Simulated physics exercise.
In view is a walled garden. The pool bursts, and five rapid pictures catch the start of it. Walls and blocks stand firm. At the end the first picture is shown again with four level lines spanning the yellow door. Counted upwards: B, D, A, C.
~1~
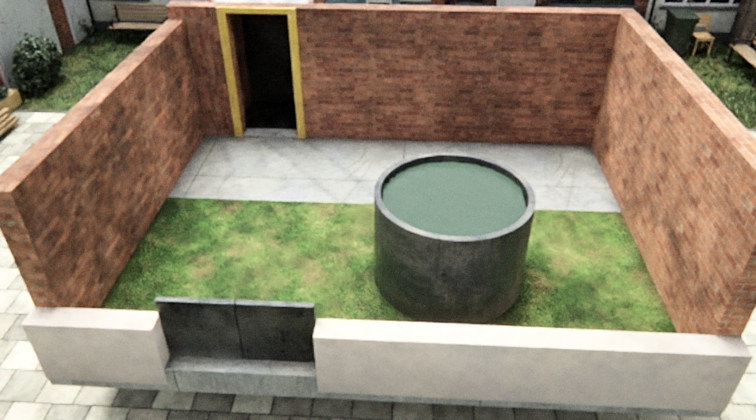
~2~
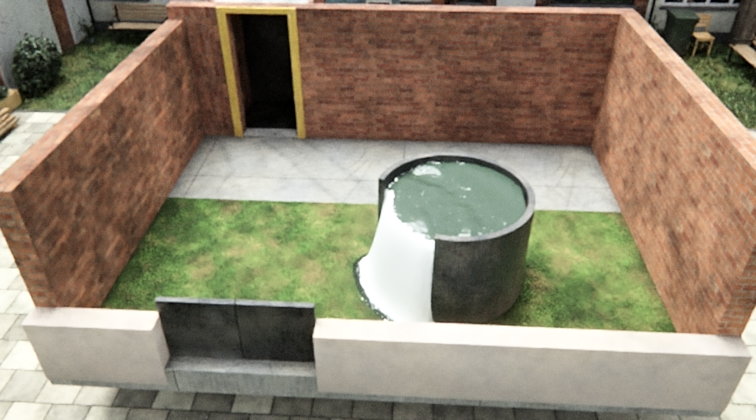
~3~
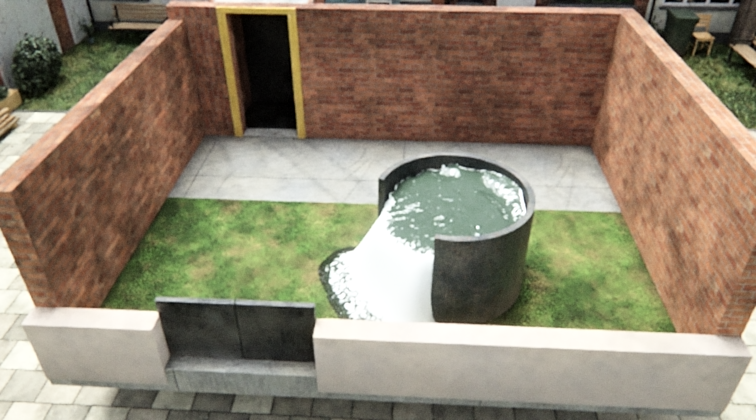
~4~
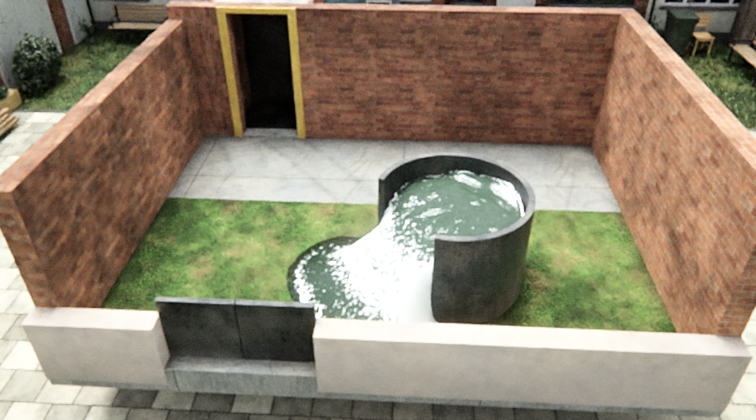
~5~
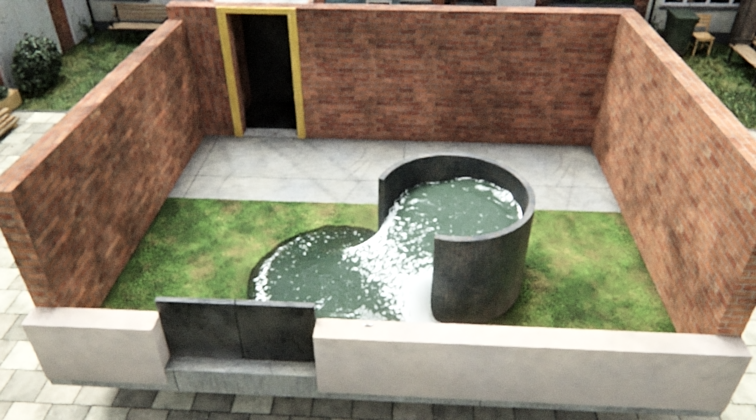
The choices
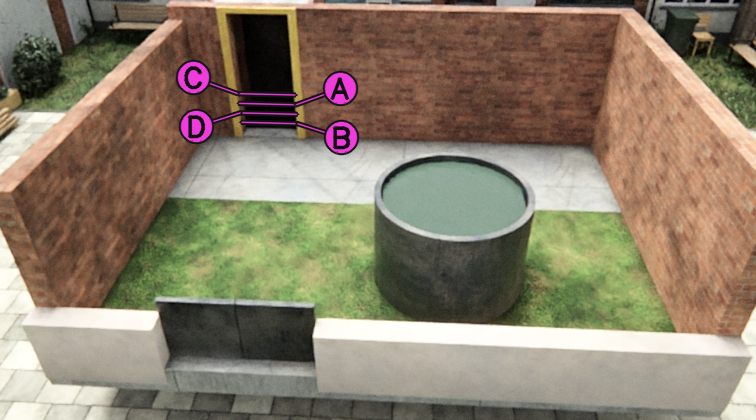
The video shows a brick-walled garden with a round, dark pool full of green water; a section of the pool's wall opens at the front left, and foaming water pours out and spreads leftward across the grass.
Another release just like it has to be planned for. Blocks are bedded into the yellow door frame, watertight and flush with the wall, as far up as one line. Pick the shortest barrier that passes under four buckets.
Height B.
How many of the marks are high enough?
All of the four.
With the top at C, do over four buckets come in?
No, that is safe.
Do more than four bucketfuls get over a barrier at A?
No, that is safe.
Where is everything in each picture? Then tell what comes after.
In the first picture, water in the pool at rest, its middle at (453, 198); foot of the yellow doorway at (271, 137); shut gate at (237, 311).
In the second picture, front seen at (365, 263), 1 % of the ground wet.
In the third picture, front seen at (340, 257), 4 % of the ground wet.
In the fourth picture, front seen at (306, 255), 8 % of the ground wet.
In the fifth picture, front seen at (264, 263), 12 % of the ground wet.
On the marked copy, A at (267, 104); B at (269, 122); C at (266, 94); D at (268, 113); from the bottom up B, D, A, C.
If A is chosen, nothing gets over.
If B is chosen, a splash gets over, under a bucket.
If C is chosen, nothing gets over.
If D is chosen, nothing gets over.
